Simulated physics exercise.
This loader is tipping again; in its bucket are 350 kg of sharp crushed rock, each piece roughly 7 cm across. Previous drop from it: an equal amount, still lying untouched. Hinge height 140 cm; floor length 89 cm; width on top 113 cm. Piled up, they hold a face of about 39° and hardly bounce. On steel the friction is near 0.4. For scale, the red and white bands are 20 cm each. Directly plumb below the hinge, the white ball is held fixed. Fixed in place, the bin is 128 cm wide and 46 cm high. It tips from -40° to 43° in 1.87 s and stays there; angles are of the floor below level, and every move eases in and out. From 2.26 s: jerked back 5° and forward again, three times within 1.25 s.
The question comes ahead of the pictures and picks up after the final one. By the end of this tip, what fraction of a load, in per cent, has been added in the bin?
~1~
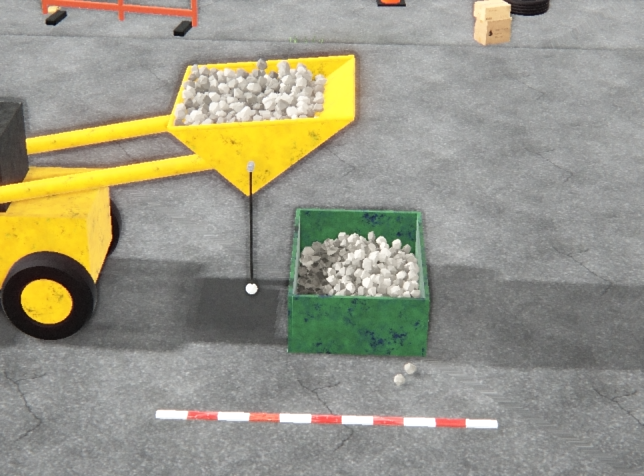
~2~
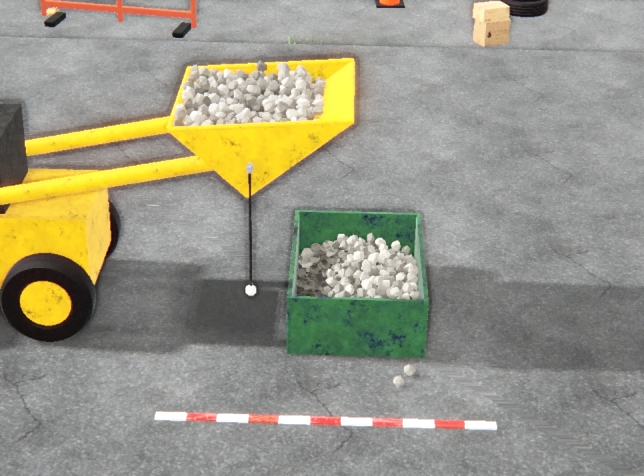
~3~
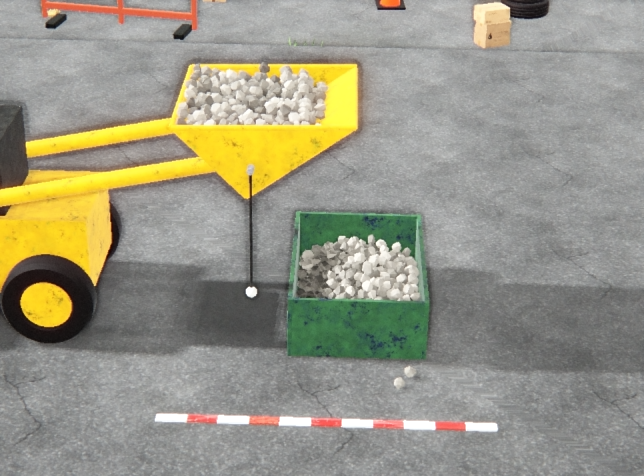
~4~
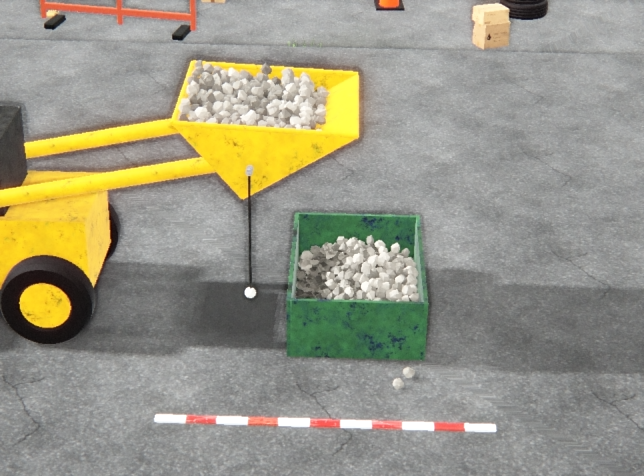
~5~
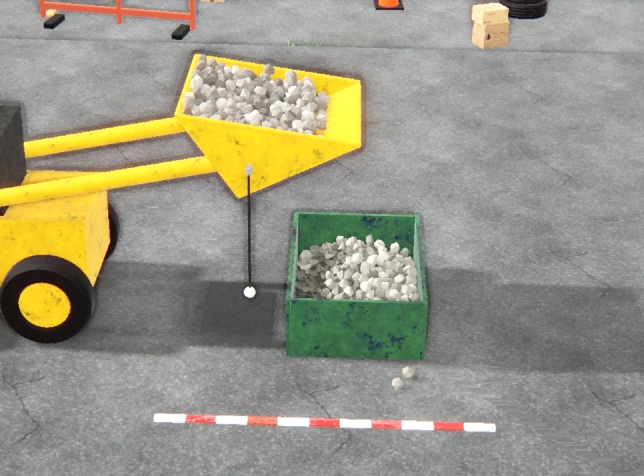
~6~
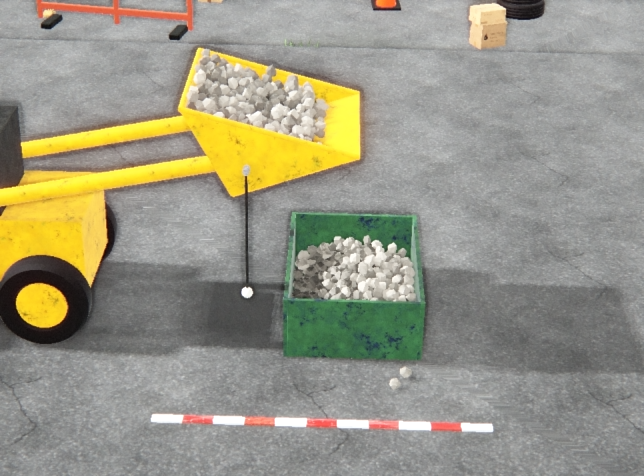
I would say about 96 percent.
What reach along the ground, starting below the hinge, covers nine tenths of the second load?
Distance: Roughly 110 cm.
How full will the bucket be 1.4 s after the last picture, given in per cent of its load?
Roughly 30 per cent of its load.
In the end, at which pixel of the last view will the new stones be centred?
Around (359, 264).
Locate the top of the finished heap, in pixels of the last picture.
In the last view, close to (364, 244).
Then, 0.8 s after the last picture the floor is at 30°; in per cent of one load, 99 in the bucket, 101 in the bin; the foremost stones are at (410, 297).
Then, 1.4 s after the last picture the floor is at 43°; in per cent of one load, 30 in the bucket, 169 in the bin, 1 beside or beyond the bin; the foremost stones are at (410, 297).
Then, 3.4 s after the last picture the floor is at 43°; in per cent of one load, 0 in the bucket, 196 in the bin, 4 beside or beyond the bin; the foremost stones are at (454, 319).
Then, 6.0 s after the last picture the floor is at 43°; in per cent of one load, 0 in the bucket, 196 in the bin, 4 beside or beyond the bin; the foremost stones are at (454, 319). Net gain in the bin, 96.
